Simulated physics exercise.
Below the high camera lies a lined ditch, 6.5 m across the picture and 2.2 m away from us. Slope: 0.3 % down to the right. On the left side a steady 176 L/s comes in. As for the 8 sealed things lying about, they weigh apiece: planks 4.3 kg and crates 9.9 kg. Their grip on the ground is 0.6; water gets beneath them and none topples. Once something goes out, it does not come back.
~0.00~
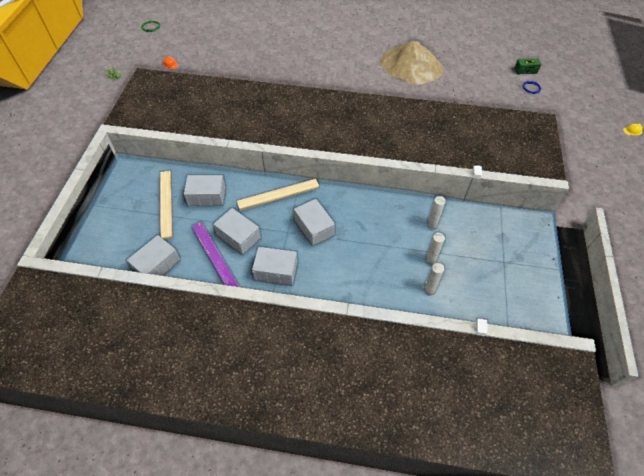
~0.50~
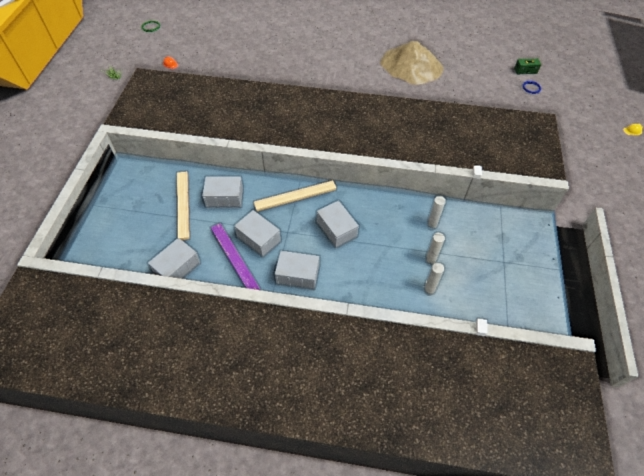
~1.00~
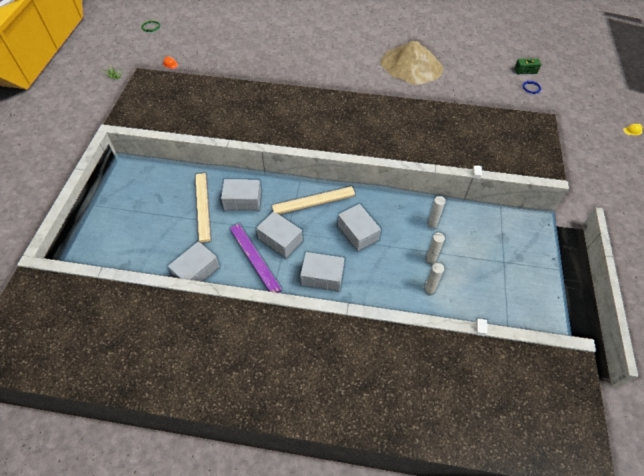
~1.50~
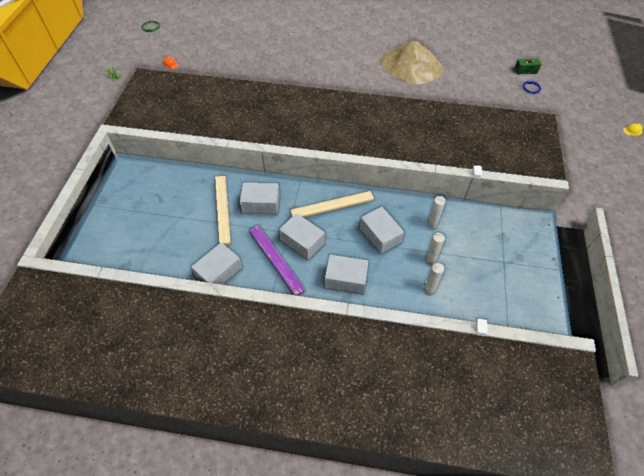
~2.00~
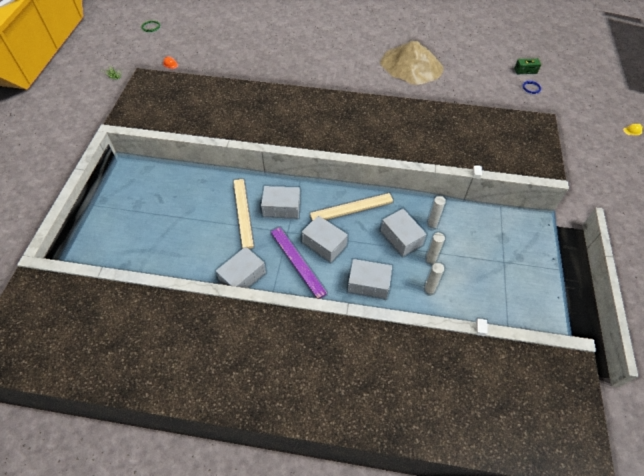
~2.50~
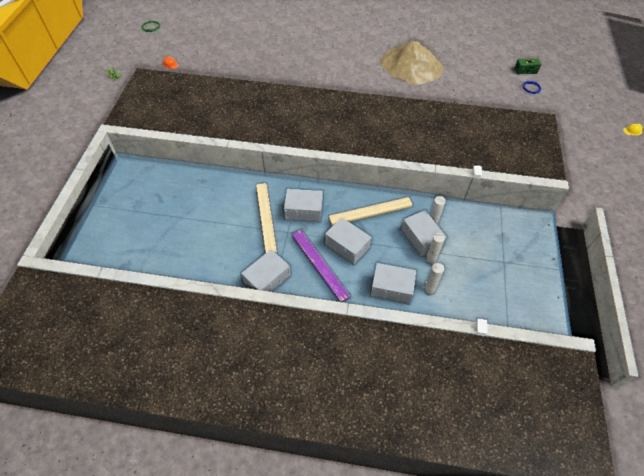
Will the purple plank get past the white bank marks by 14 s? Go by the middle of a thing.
Fails.
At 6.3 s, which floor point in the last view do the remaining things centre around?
Centre of the remaining things: Roughly (400, 261).
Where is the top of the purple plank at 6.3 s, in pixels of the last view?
The top is close to pixel (390, 259).
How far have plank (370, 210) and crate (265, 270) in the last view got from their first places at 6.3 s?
In order, gone out for the first and 300 cm for the second.
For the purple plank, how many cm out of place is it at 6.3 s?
About 250 cm by then.
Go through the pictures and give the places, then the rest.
In the first picture, the purple plank at (215, 256) floats; 13 cm deep round most things; 0 of 8 have shifted.
In the second picture, the purple plank at (235, 257) floats, 27 cm from its start; 13 cm deep round most things; 8 of 8 have shifted.
In the third picture, the purple plank at (255, 257), afloat, 53 cm from its start; about 1710 L in view; 8 of 8 have shifted.
In the fourth picture, the purple plank at (276, 259), afloat, 81 cm from its start; 13 cm deep round most things; 8 of 8 have shifted.
In the fifth picture, the purple plank at (298, 261), afloat, 111 cm from its start; 13 cm deep round most things; 8 of 8 have shifted.
In the sixth picture, the purple plank at (320, 264) floats, 140 cm from its start; about 1680 L in view; 8 of 8 have shifted.
After 3.5 s the purple plank is near (364, 267), 2.0 m from its start, afloat; 0 of 8 are over the mark; 8 afloat.
After 6.3 s the purple plank is near (390, 259), 2.3 m from its start, afloat; 1 of 8 are over the mark; 7 afloat.
After 10.0 s the purple plank is near (393, 257), 2.4 m from its start, afloat; 1 of 8 are over the mark; 7 afloat.
After 14.0 s the purple plank is near (393, 256), 2.4 m from its start, afloat; 1 of 8 are over the mark; 7 afloat.
